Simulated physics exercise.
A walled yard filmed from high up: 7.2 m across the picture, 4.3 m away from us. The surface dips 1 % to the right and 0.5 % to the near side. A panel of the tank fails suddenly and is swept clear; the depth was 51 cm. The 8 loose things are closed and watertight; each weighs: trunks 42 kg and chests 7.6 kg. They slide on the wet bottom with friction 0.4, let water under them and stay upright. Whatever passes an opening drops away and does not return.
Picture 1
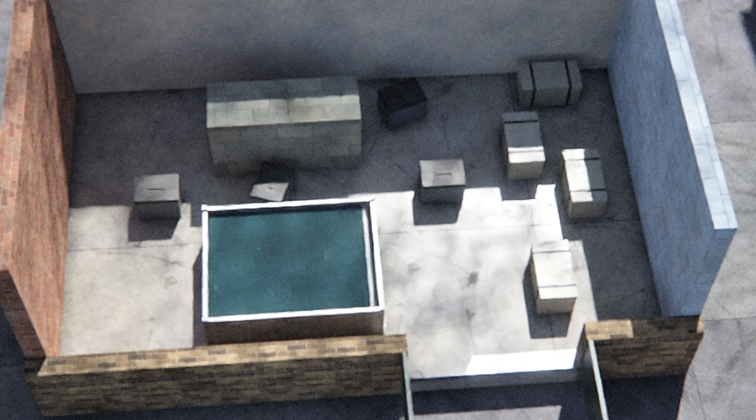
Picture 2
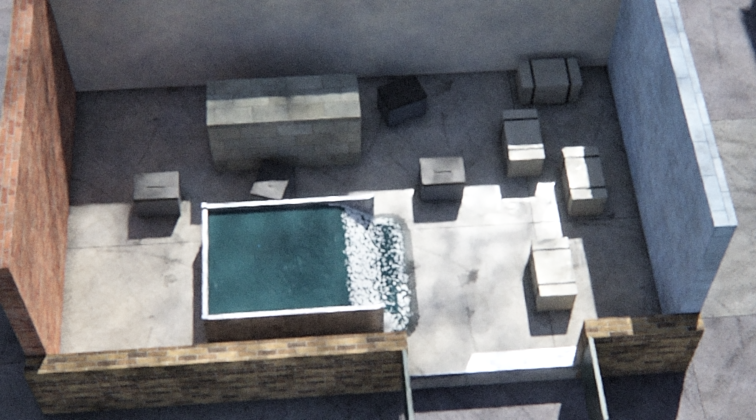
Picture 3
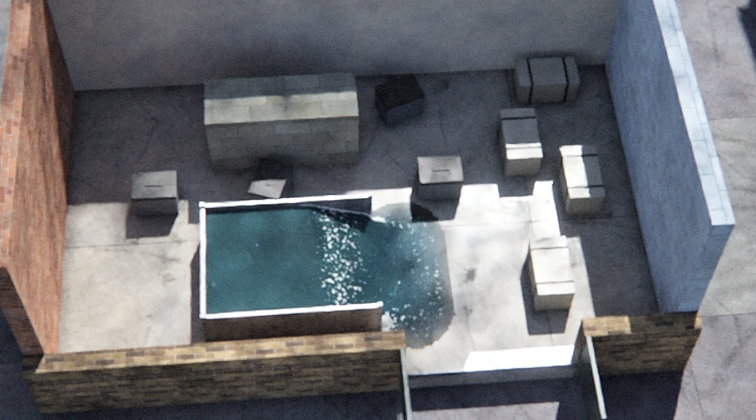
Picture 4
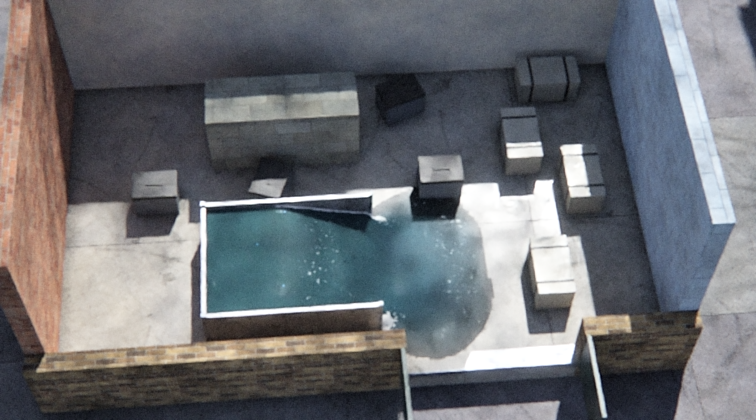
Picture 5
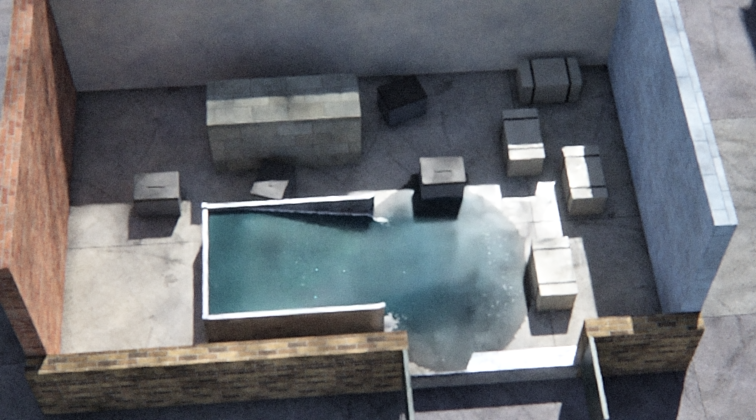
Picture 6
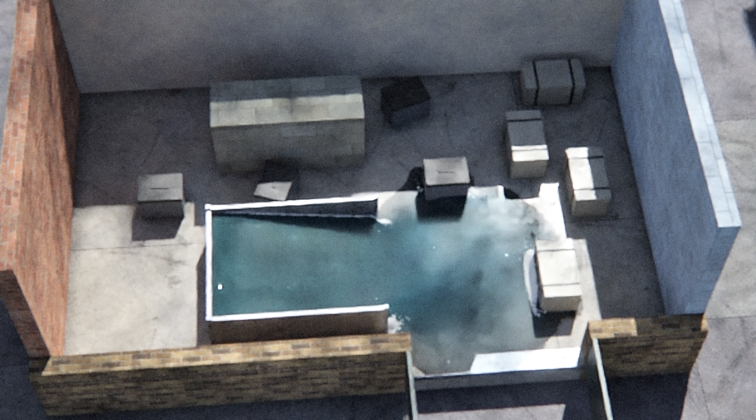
The footage shows a walled yard with a tank of teal water among scattered boxes and blocks; the tank's right side gives way, and foaming water spreads rightward across the pale floor, reaching nearby boxes, which stay in place.
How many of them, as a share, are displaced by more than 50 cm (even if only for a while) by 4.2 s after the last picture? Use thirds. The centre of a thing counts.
Share: One to two thirds.
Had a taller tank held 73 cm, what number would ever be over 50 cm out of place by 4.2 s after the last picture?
Then 5.
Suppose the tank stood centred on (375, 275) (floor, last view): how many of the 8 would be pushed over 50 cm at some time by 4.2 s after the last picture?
In that case 3 of them.
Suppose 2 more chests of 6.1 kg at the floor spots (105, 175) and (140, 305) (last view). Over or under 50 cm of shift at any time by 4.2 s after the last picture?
In that order: Short of it, less.
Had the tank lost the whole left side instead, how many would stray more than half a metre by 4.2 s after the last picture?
Then 2.
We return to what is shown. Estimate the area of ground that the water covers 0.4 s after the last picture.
Roughly 10.5 m2.
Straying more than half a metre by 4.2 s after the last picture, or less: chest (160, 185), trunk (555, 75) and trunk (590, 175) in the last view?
In turn: Less, more, past it.
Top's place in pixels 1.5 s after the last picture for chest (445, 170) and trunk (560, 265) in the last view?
Around (477, 96) and (647, 272).
Then, 0.4 s after the last picture 0 of 8 are over 50 cm from their spots; 0 afloat.
Then, 1.5 s after the last picture 3 of 8 are over 50 cm from their spots; 1 afloat.
Then, 2.8 s after the last picture 3 of 8 are over 50 cm from their spots; 2 afloat.
Then, 4.2 s after the last picture 4 of 8 are over 50 cm from their spots, and 5 have been at some point; 3 afloat.
